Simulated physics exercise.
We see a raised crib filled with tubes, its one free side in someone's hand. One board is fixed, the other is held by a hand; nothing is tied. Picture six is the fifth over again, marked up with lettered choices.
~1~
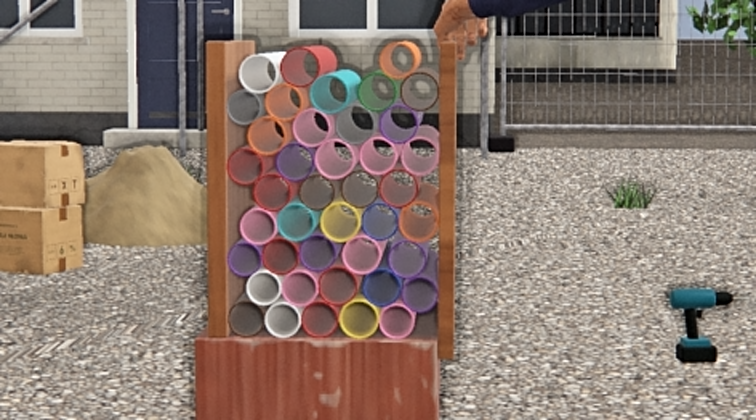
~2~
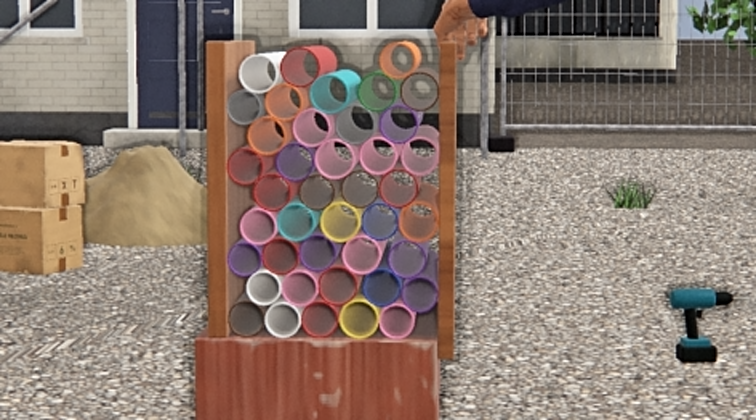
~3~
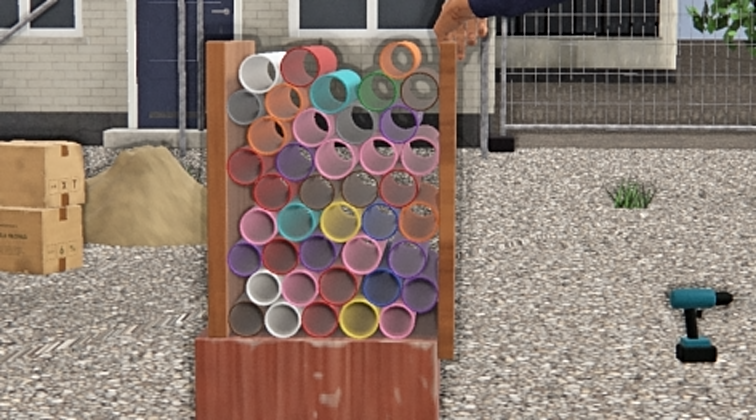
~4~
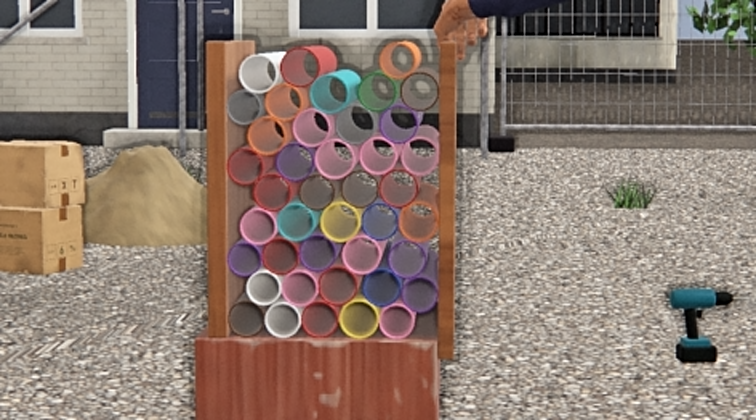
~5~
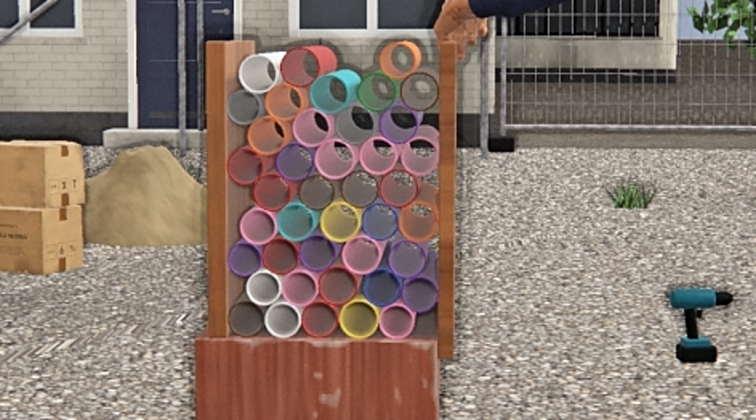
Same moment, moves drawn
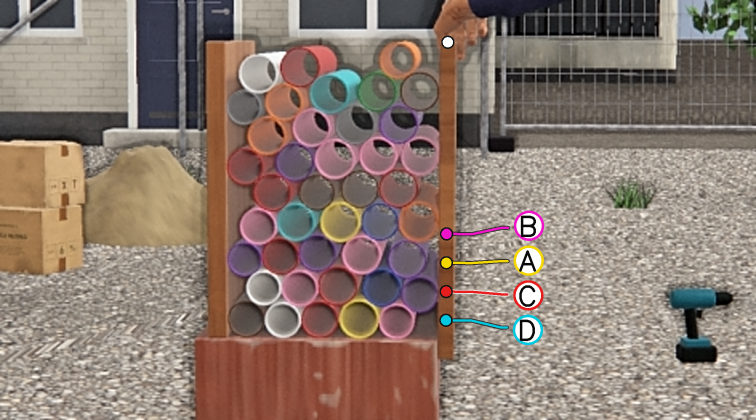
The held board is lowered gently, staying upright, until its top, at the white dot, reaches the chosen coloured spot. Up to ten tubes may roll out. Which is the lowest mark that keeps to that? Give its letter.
Slide it to B.
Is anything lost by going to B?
Yes.
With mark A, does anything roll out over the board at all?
Yes.
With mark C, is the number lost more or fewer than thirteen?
More than thirteen.
On the marked copy, A at (446, 263); B at (447, 234); C at (446, 292); D at (446, 320); the white dot at (448, 42).
Following B. Soon after the start, top of the board (439, 121).
Later, top of the board (438, 209).
In the end, top of the board (438, 233), about five out over the board.
As for the rest, A eleven out over the board; C more than ten out over the board; D more than ten out over the board.
